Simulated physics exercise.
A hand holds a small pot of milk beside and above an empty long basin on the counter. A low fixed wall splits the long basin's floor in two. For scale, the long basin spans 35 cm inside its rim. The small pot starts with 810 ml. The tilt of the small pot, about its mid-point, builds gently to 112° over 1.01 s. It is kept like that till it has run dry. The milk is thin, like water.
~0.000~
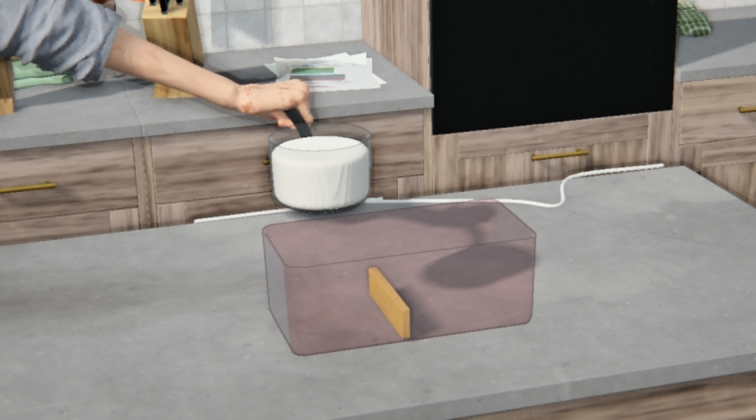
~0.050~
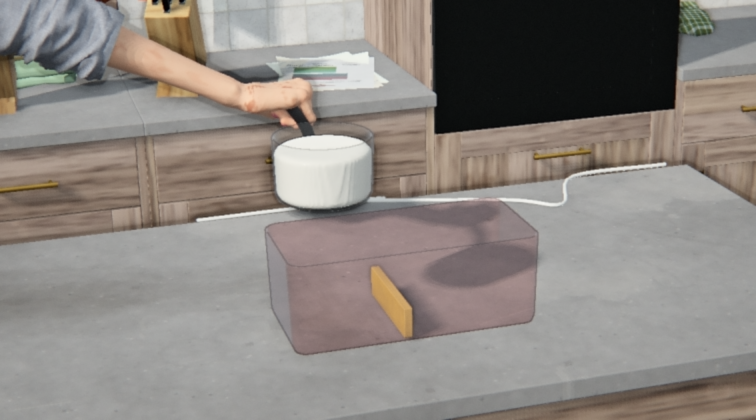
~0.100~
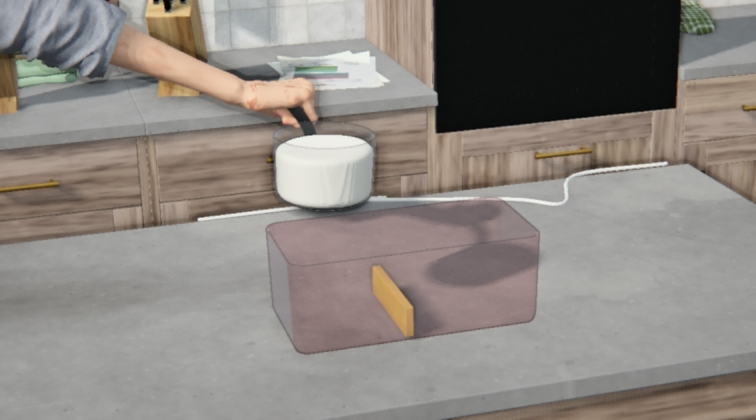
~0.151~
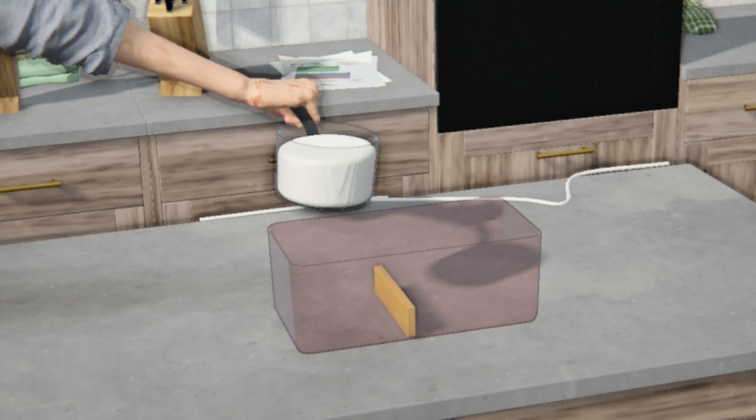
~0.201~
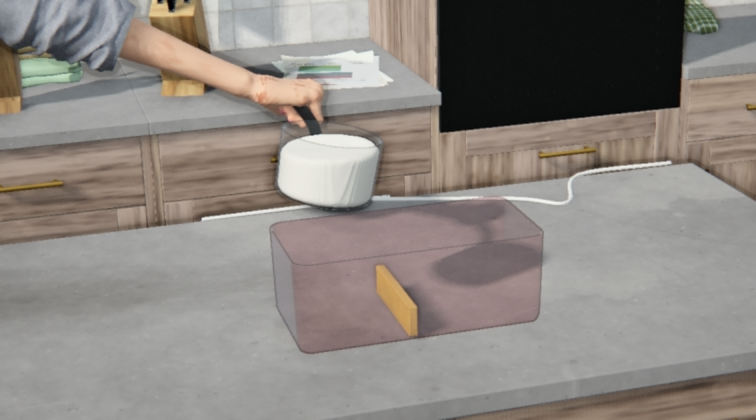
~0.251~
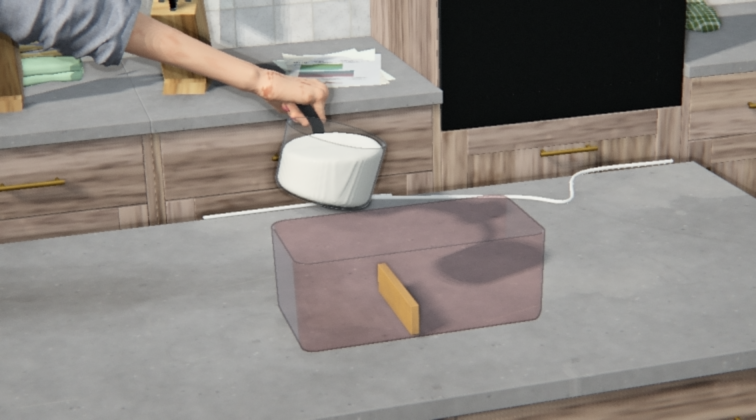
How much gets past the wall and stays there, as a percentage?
The far part has some 80 per cent.
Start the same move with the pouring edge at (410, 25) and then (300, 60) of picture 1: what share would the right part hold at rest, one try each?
First 85, then 25 per cent.
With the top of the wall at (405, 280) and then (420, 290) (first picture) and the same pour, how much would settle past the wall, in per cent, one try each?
First 65, then 45 per cent.
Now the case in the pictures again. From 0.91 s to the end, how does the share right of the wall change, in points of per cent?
It goes up by about 6.
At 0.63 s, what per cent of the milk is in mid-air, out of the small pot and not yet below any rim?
Some 26 per cent.
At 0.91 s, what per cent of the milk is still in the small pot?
Some 9 per cent.
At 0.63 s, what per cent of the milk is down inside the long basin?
Some 16 per cent.
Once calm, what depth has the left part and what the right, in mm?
Left about 6 mm, right about 22 mm.
By 0.63 s the tilt is 77° and 57 per cent is still to pour, 0 is left of the wall and 17 right of it.
By 0.91 s the tilt is 109° and 9 per cent is still to pour, 11 is left of the wall and 74 right of it.
By 1.20 s the tilt is 112° and 0 per cent is still to pour, 19 is left of the wall and 80 right of it.
By 1.51 s the tilt is 112° and 0 per cent is still to pour, 19 is left of the wall and 80 right of it.
At rest 19 per cent lies left of the wall, 80 right of it and 0 outside.
